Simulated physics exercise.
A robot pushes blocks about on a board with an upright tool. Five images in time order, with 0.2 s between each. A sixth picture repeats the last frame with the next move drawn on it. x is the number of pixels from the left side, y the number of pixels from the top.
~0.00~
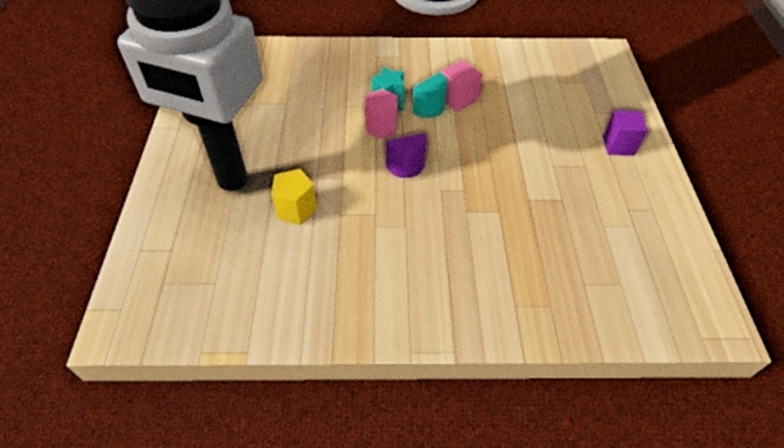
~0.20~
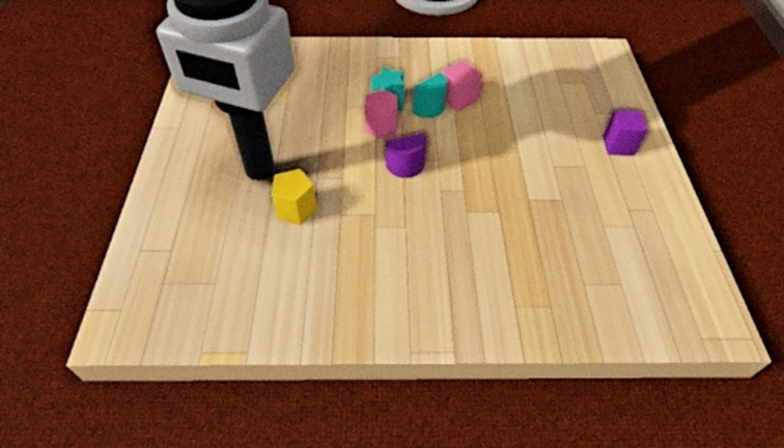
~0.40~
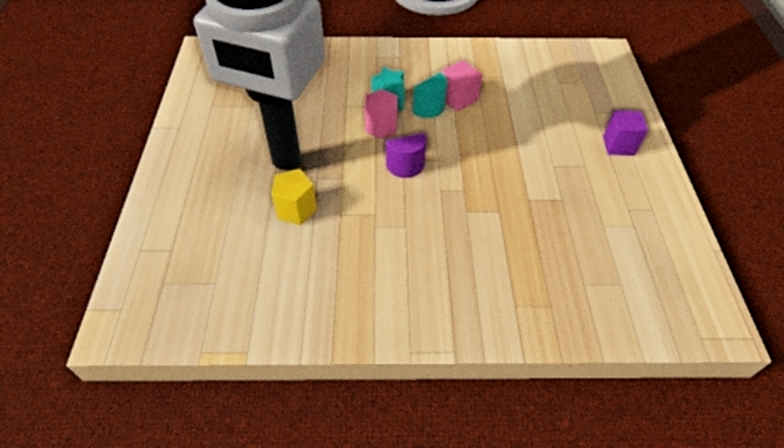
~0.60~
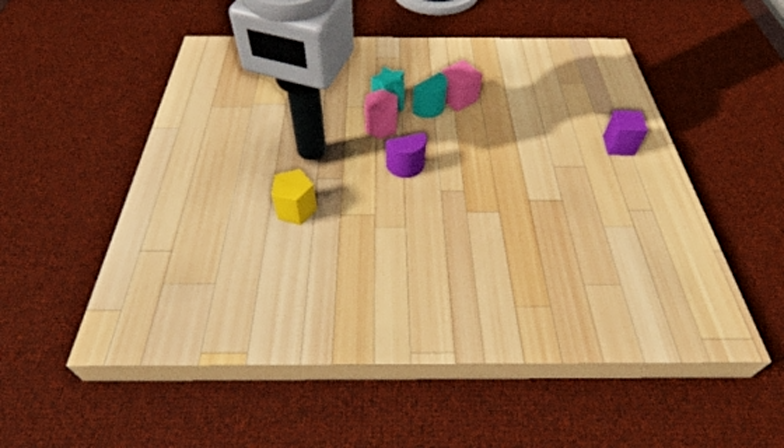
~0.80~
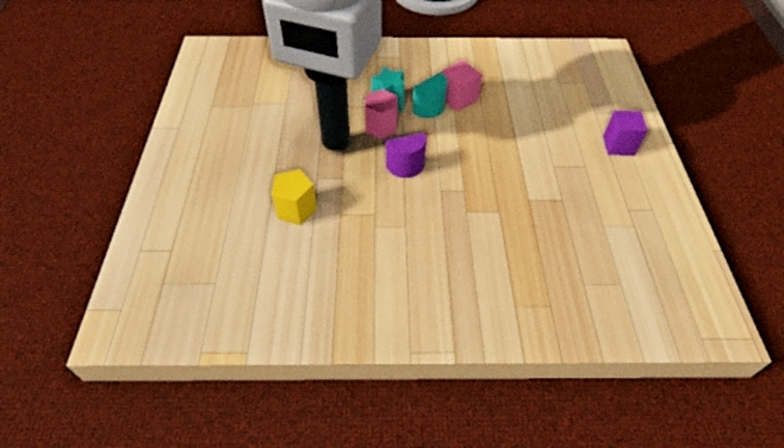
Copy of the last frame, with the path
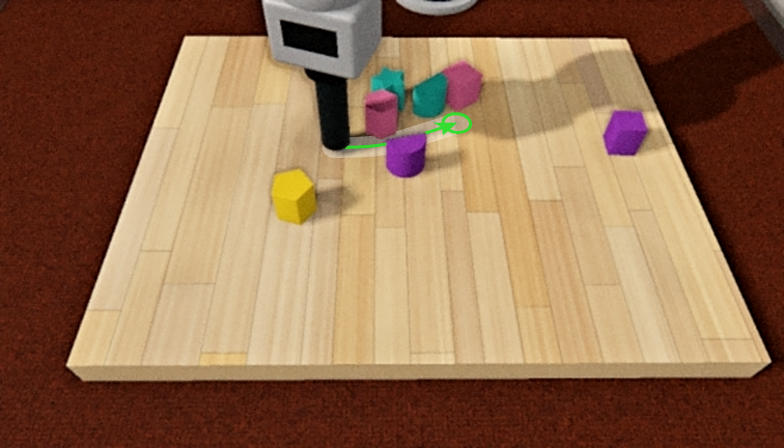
On a wooden board, a robot's upright black tool moving right and slightly away, passing behind a yellow block, other blocks staying still.
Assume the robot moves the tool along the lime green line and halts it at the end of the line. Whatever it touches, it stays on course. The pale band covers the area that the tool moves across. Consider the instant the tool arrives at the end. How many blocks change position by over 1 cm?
My best guess is that a single block moves over 1 cm.
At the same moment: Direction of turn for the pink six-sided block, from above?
Bird's-eye view: Counterclockwise.
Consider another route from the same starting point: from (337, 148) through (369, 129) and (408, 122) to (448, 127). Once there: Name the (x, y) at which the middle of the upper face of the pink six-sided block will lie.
If I read the scene right, the answer is (482, 104).
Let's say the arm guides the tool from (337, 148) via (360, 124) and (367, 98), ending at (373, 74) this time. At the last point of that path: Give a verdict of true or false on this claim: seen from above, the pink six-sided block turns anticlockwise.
Answer: False.
The drawn path runs from (337, 148) over (380, 145) and (420, 135) to (457, 123).
On the path given first. One third of the way, tool at (380, 138); pink six-sided block at (386, 98), turned 20° anticlockwise.
Two thirds of the way, tool at (420, 128); pink six-sided block at (392, 95), turned 55° anticlockwise; turquoise star at (389, 75).
At the end, tool at (458, 116); pink six-sided block at (392, 95), turned 55° anticlockwise; turquoise star at (389, 75); turquoise D-shaped block not moved.
